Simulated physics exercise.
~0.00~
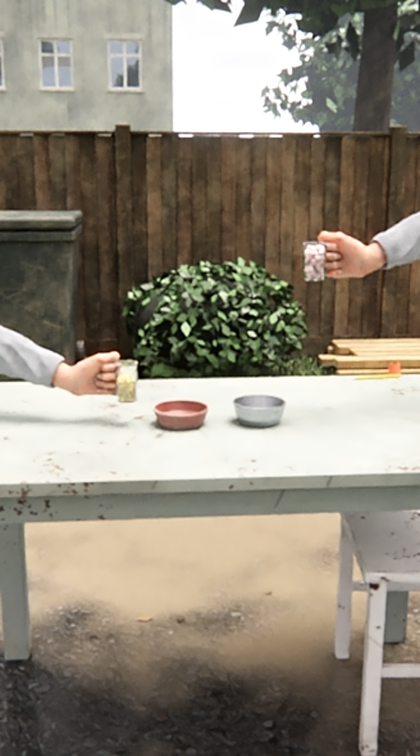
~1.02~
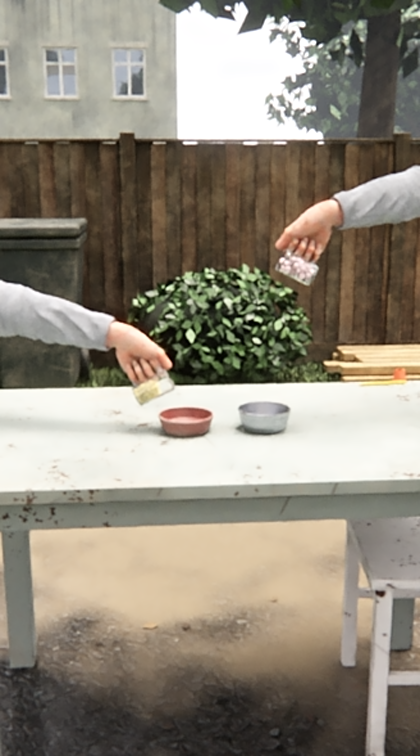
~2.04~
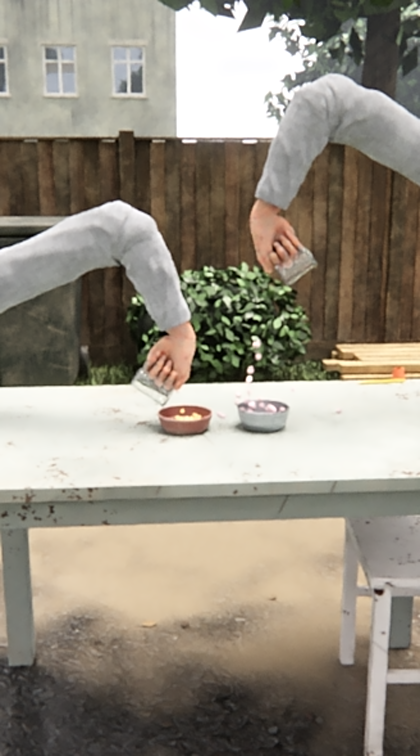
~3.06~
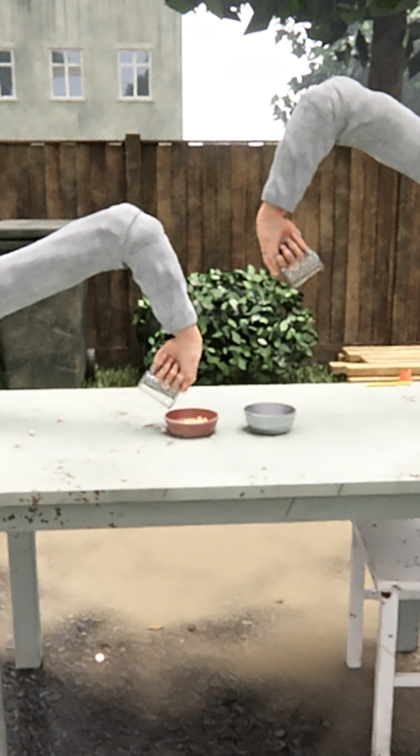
Two hands tipped clear cups over shallow dishes on a worn white table outdoors, the right one from higher up. The left cup's yellowish pieces all landed in the red dish, while some of the right cup's pinkish pieces missed the grey one.
